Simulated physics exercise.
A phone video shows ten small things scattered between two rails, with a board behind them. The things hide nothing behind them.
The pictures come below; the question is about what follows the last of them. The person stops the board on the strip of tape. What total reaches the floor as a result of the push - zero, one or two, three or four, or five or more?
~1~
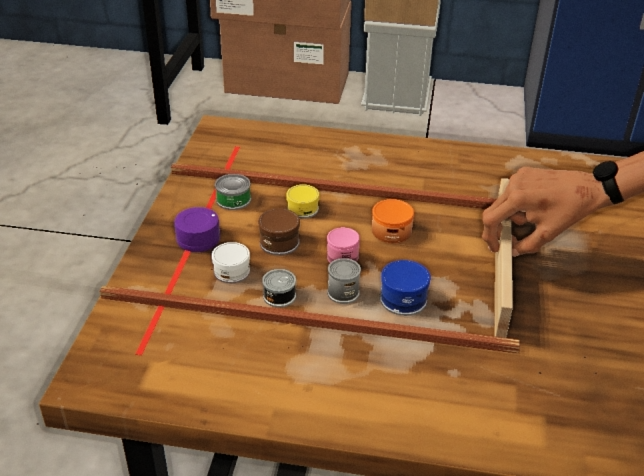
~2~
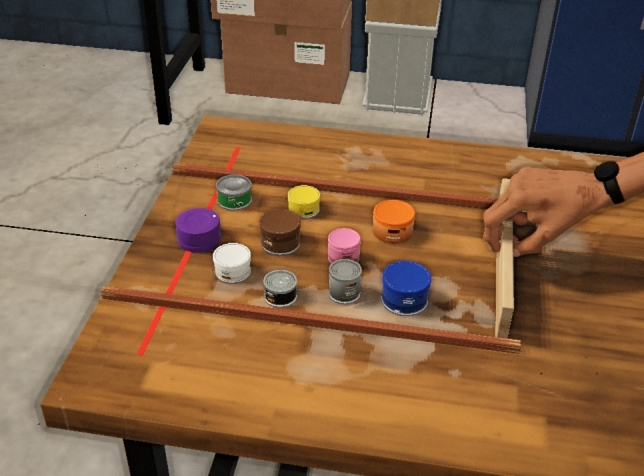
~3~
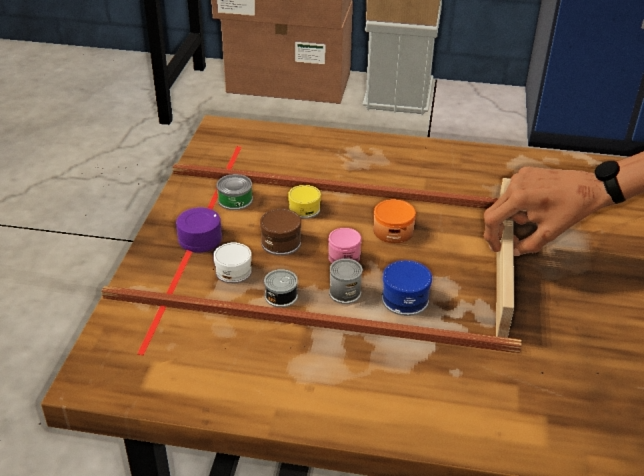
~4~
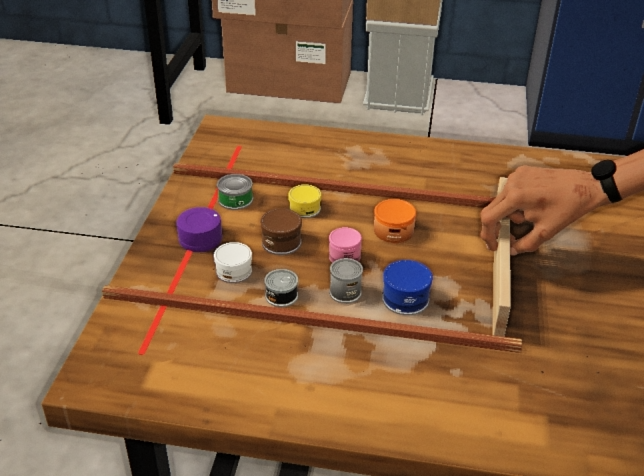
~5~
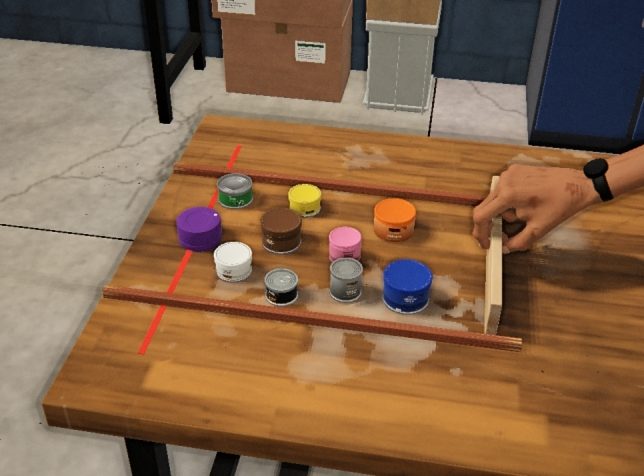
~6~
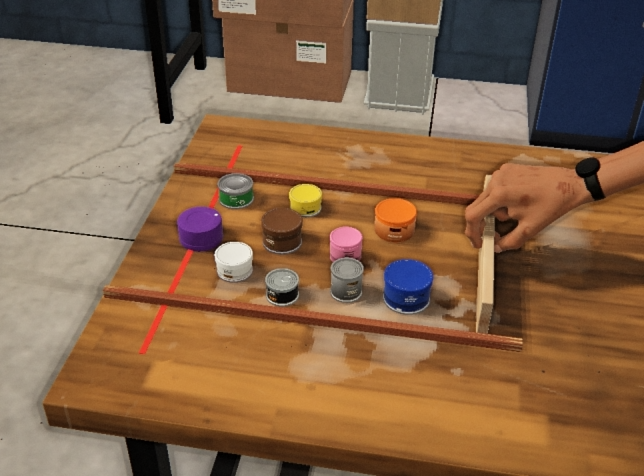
Band: One faller or a pair.
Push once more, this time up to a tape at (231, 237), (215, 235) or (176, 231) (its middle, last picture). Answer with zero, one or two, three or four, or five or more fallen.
First zero, then either one or two, and last more than four.
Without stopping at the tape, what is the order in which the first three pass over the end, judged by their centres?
First the white pot, next the purple lid, then the grey pot.
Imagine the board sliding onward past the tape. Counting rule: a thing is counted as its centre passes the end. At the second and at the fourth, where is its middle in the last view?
First around (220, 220), then around (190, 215).
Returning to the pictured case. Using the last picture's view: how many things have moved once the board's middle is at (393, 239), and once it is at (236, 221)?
I count 3 first and 10 after.
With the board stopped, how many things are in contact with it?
My count gives 5.
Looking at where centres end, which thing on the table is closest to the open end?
That one is the grey pot.
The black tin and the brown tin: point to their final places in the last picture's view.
You'll find the first one at (157, 279) and the second at (160, 212).
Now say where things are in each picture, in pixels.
In the first picture, purple lid (198, 230); green tin (233, 192); white pot (232, 263); board (503, 254); tape (196, 234).
In the second picture, green tin (234, 192); board (504, 254).
In the third picture, white pot (233, 263); black tin (281, 289).
In the fourth picture, purple lid (200, 229); blue pot (407, 288).
In the fifth picture, green tin (235, 191); grey pot (346, 280).
In the sixth picture, purple lid (200, 229); green tin (236, 191); white pot (234, 262); board (486, 250); tape (199, 233).
Soon after, none off yet; purple lid at rest near (200, 229); green tin at rest near (236, 191); white pot at rest near (234, 262).
After that, none off yet; purple lid at rest near (200, 229); green tin at rest near (236, 191); white pot displaced a little near (217, 258).
And then, none off yet; purple lid displaced about its own width near (163, 225); green tin displaced a little near (216, 188); white pot displaced well along near (144, 249).
In the end, the number that fall off is one or two; gone, white pot and purple lid.
